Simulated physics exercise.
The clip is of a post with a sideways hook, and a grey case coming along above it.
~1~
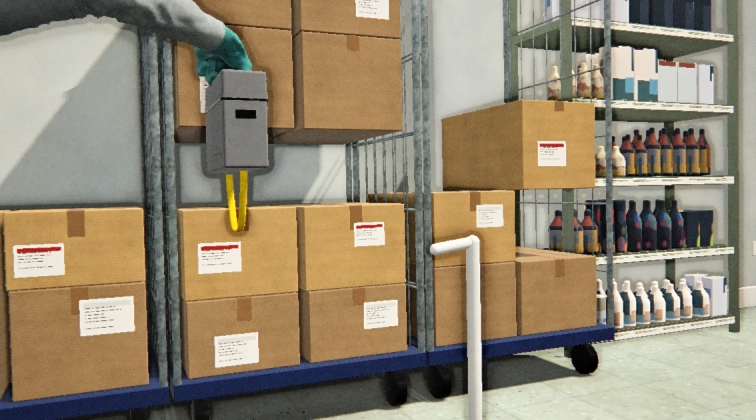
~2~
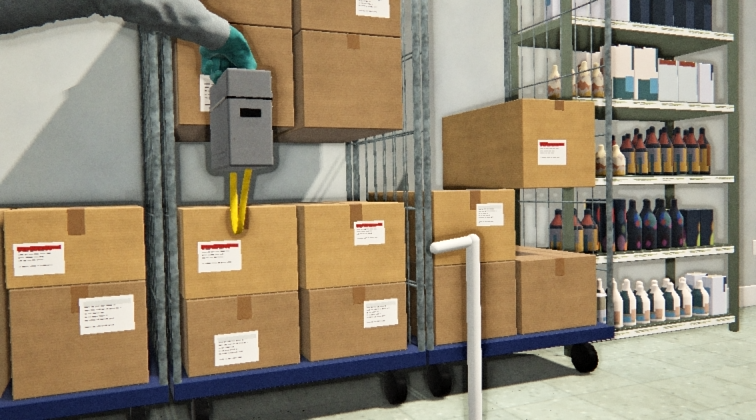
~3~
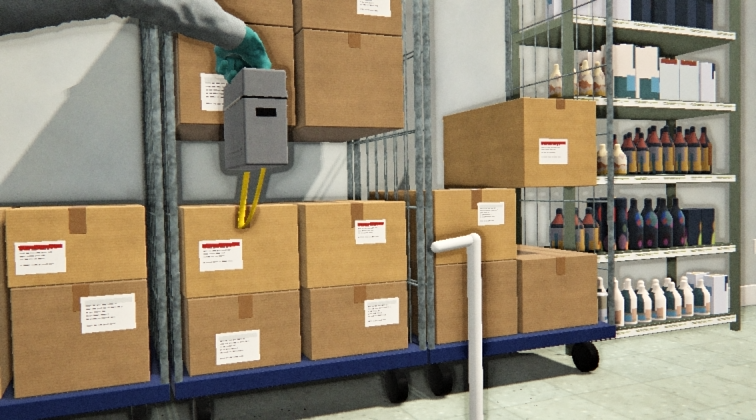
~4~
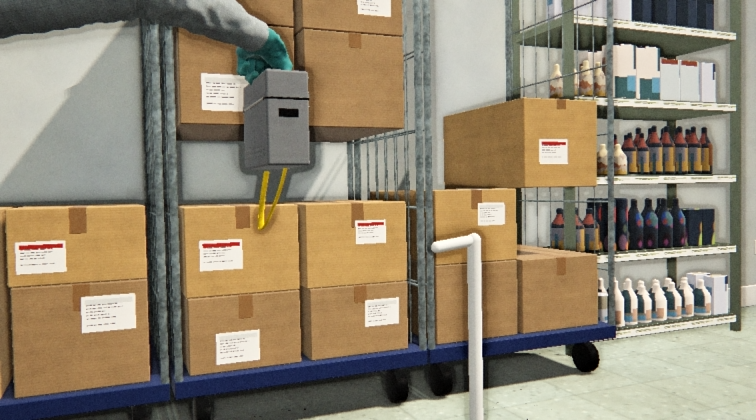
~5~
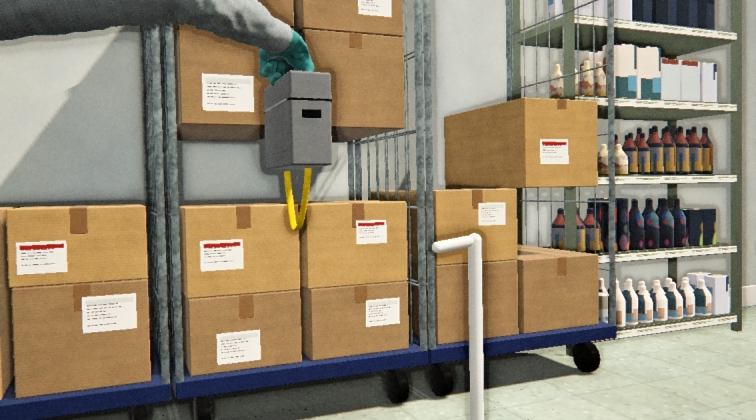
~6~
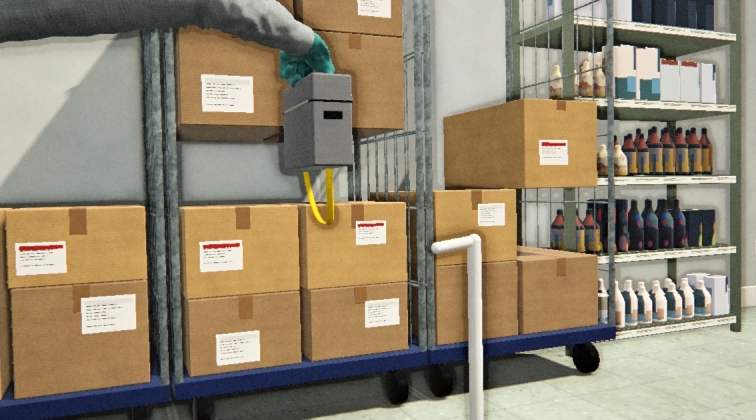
To begin with, a teal-gloved hand holds a grey case with a yellow loop dangling beneath it, in front of stacked cardboard boxes and left of a white post with a sideways hook. The arm carries the case steadily rightward, the loop swaying slightly, closer to the hook, which stays still.
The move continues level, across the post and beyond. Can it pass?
As it turns out, the grey case passes clear.
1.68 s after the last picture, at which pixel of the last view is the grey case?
Around (554, 131).
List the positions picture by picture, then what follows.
In the first frame, grey case (235, 126); hook tip (436, 250).
In the second frame, grey case (239, 124); bottom of the loop (237, 233).
In the third frame, grey case (253, 123).
In the fourth frame, grey case (275, 124); bottom of the loop (262, 228).
In the fifth frame, grey case (296, 125).
In the sixth frame, grey case (316, 126); bottom of the loop (326, 224); hook tip (437, 248); hook points towards it, loop hangs above the hook.
Then, 0.88 s later than the last view, case over the post near (451, 129).
Then, 1.68 s later than the last view, case past the post near (555, 131).
Finally, case past the post near (587, 132). The grey case goes by freely.
